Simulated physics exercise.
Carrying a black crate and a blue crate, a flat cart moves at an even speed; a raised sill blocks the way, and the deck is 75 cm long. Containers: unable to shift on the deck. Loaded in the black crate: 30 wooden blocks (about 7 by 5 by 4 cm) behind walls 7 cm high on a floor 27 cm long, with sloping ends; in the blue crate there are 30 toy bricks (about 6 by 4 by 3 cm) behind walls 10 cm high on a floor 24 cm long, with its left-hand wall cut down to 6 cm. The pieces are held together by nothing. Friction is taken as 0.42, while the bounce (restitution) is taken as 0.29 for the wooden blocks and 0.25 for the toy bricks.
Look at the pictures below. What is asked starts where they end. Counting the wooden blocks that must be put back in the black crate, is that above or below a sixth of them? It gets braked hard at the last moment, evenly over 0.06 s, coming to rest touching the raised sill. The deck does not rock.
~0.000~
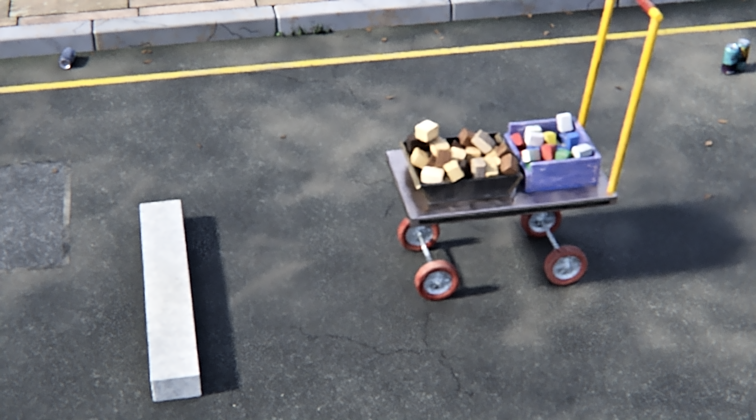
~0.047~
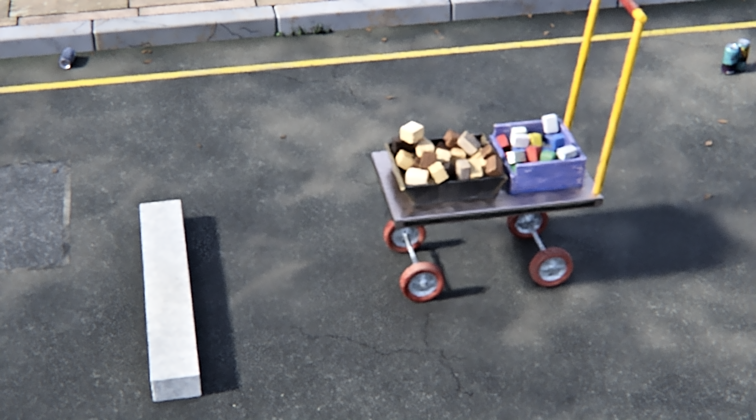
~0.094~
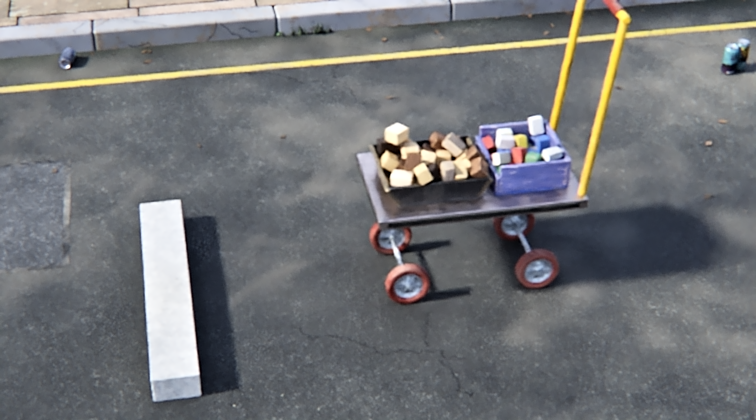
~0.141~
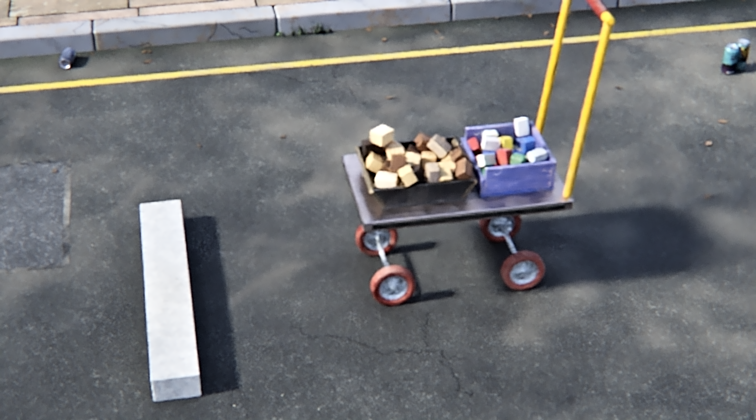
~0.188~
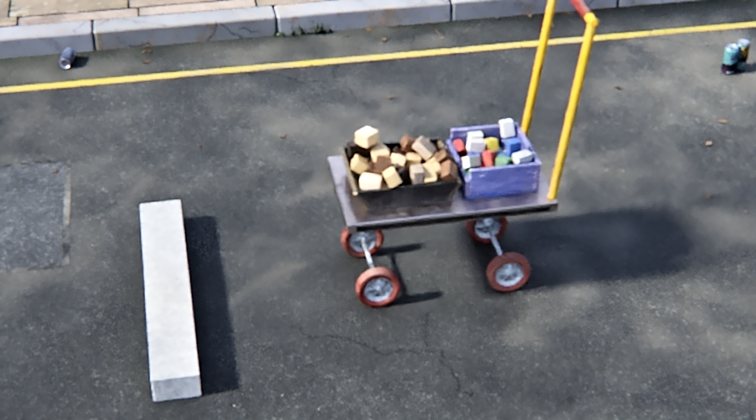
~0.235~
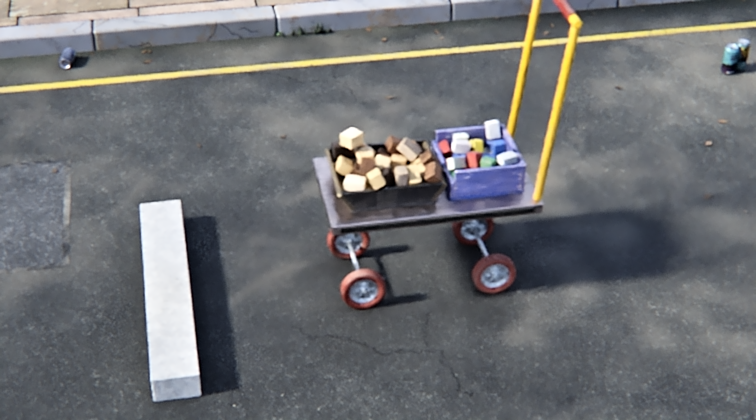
Below a sixth.
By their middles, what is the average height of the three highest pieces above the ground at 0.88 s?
Height, averaged: Around 54 cm.
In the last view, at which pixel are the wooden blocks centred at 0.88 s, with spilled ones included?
At about (225, 186) in pixels.
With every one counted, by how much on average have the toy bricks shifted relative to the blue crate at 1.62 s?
About 4 cm to the left.
After 0.66 s, it begins to slow.
After 0.76 s, the black crate has all 30 and the blue crate is down by 1 of 30.
After 0.88 s, the black crate is down by 2 of 30 and the blue crate is down by 2 of 30.
After 1.11 s, the black crate is down by 2 of 30 and the blue crate is down by 2 of 30.
Outcome (at 1.62 s), the black crate is down by 2 of 30 and the blue crate is down by 2 of 30. Asked share, 2 of 30, 7 per cent.
